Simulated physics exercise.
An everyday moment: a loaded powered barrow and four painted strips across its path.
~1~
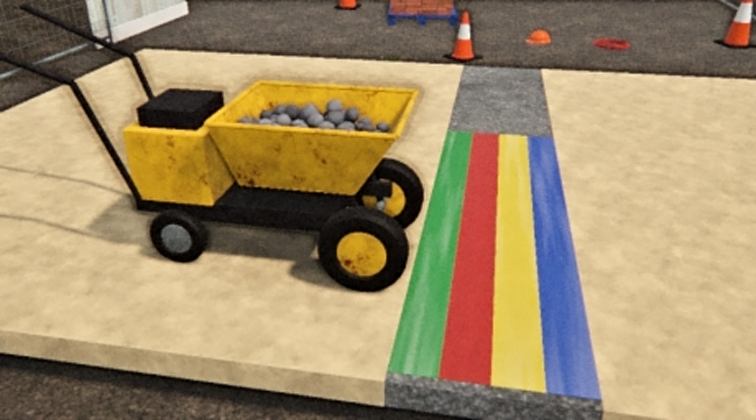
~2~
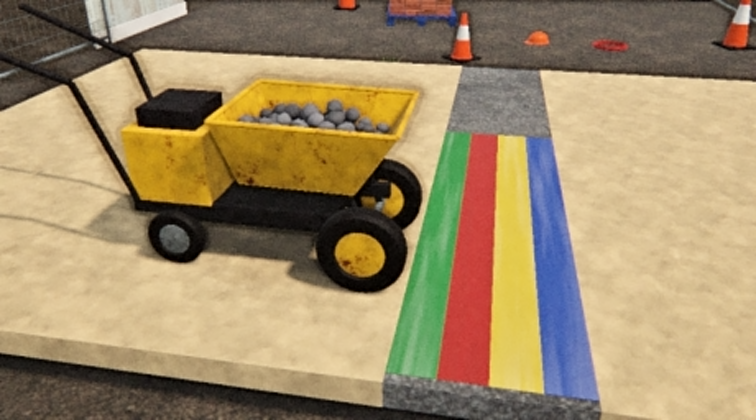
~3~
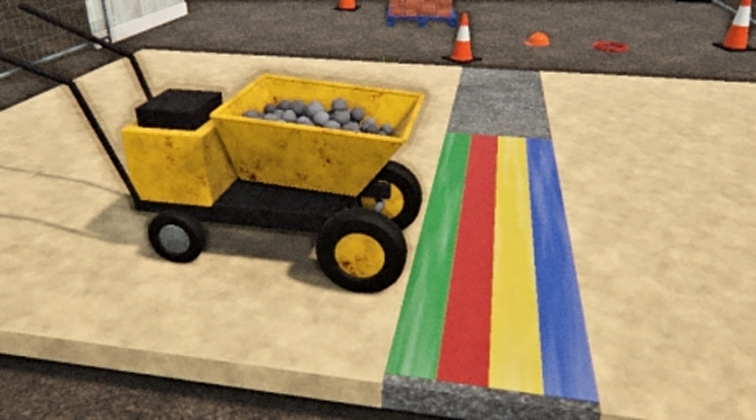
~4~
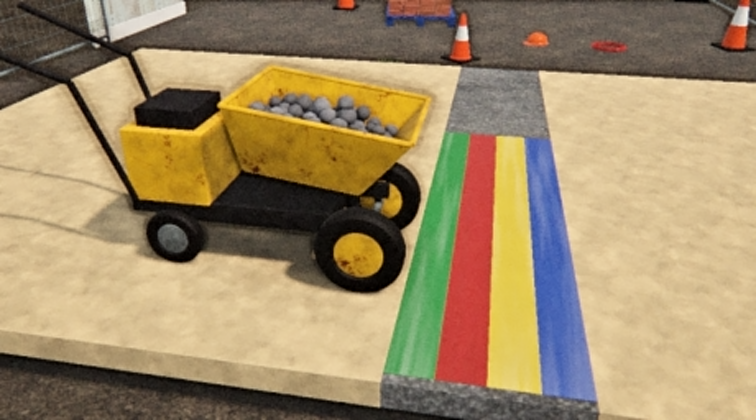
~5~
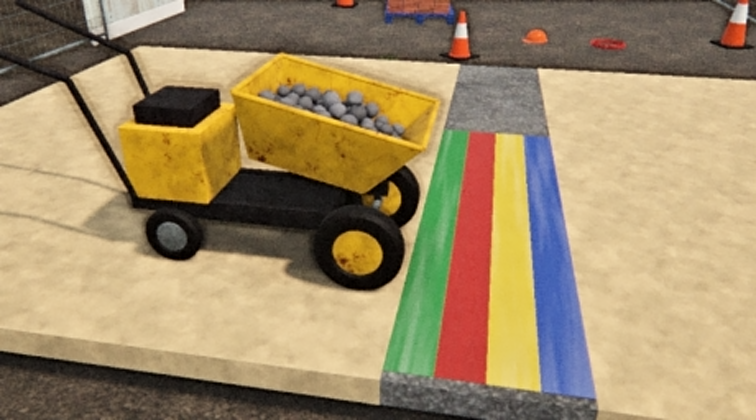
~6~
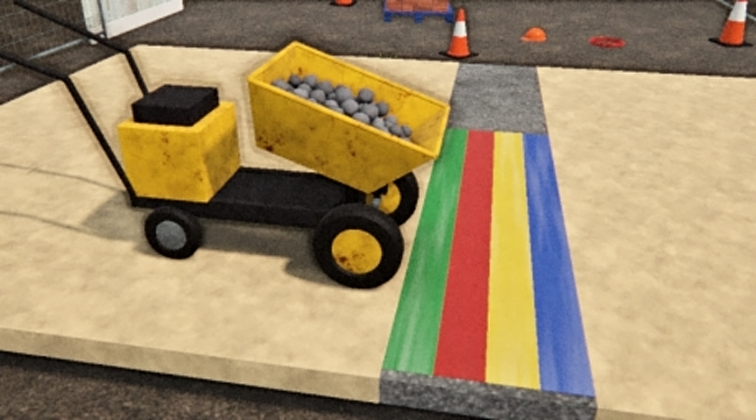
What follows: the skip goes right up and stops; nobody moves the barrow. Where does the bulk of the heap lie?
The heap favours the yellow strip.
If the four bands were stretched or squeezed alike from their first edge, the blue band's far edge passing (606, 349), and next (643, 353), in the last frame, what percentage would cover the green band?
In turn 0 and 0 in a hundred.
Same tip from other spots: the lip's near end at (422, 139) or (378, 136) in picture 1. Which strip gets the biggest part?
In turn: The blue strip; that yellow strip.
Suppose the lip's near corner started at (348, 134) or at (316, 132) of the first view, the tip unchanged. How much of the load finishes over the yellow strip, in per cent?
Roughly 30 per cent, and 20 per cent.
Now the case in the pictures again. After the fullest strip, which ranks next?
The runner-up: The blue strip.
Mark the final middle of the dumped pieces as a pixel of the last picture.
Around (527, 262).
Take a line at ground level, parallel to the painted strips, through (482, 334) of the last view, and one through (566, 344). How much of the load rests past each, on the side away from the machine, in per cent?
In turn 90 and 20 in a hundred.
Soon after the last picture, skip tipped steeply; all in the skip.
A little later, skip tipped steeply; nearly all in the skip; a small part over the yellow strip; a stray few over the blue strip.
Later still, skip tipped right over; about a quarter in the skip; a stray few over the red strip; about a third over the yellow strip; about a quarter over the blue strip; a small part off the paint.
By the end, skip tipped right over; a stray few in the skip; none over the green strip; a small part over the red strip; about half over the yellow strip; about a third over the blue strip; a small part off the paint.
